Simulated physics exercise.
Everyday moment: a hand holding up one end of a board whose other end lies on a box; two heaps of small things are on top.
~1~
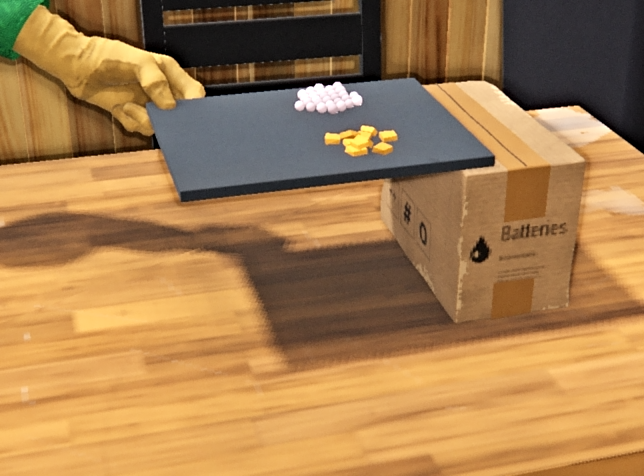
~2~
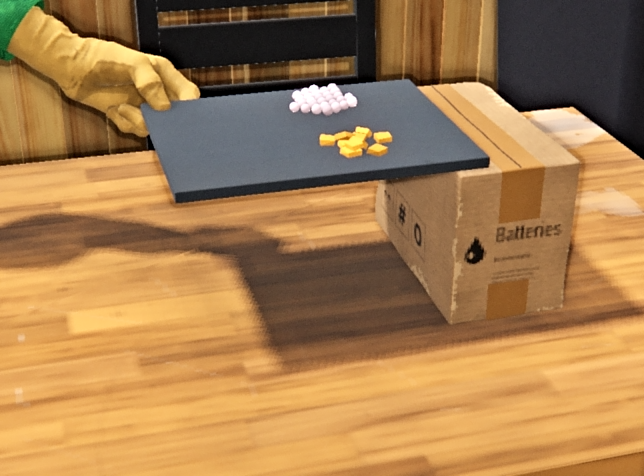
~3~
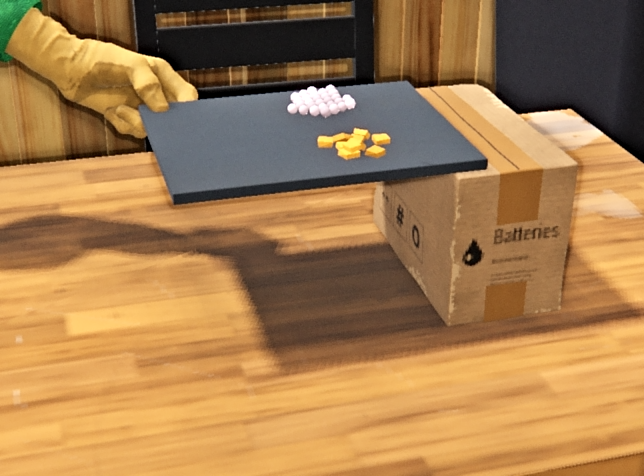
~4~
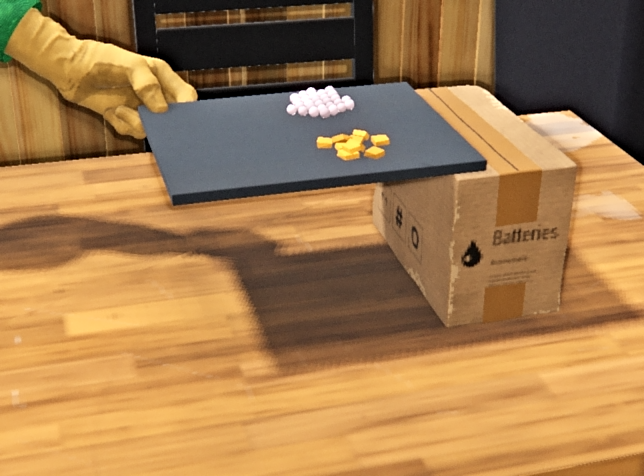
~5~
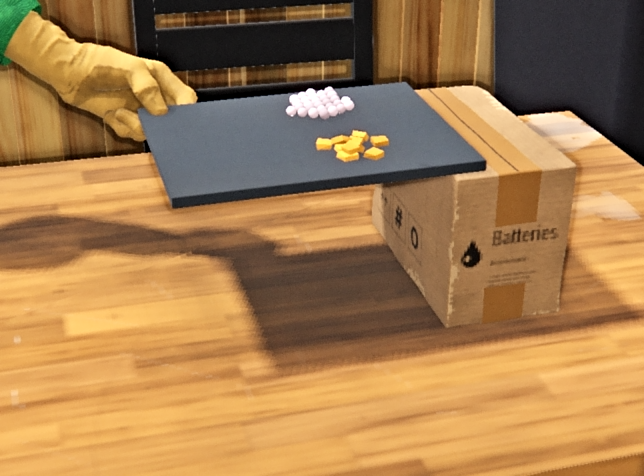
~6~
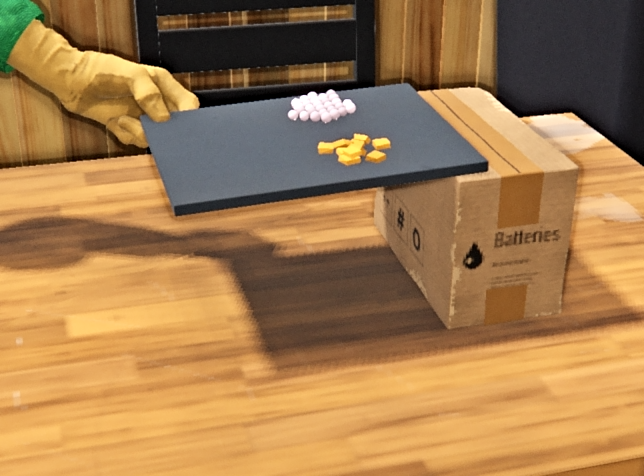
On a wooden table, a gloved hand slightly lowers the left end of a dark board.
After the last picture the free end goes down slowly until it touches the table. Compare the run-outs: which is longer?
The more distant one.
Then, 0.54 s after the last picture, board sloping at 16°; front handful all still on the board; back handful all still on the board.
Then, 1.12 s after the last picture, board sloping at 33°; front handful all still on the board; back handful mostly up to a board's length out.
Then, 1.81 s after the last picture, board resting at 39°; front handful mostly at the foot of the board; back handful mostly one to two board lengths out, a stray few gone off the table.
At rest, board resting at 39°; front handful mostly at the foot of the board; back handful mostly one to two board lengths out, about a third gone off the table; the back handful has gone farther.
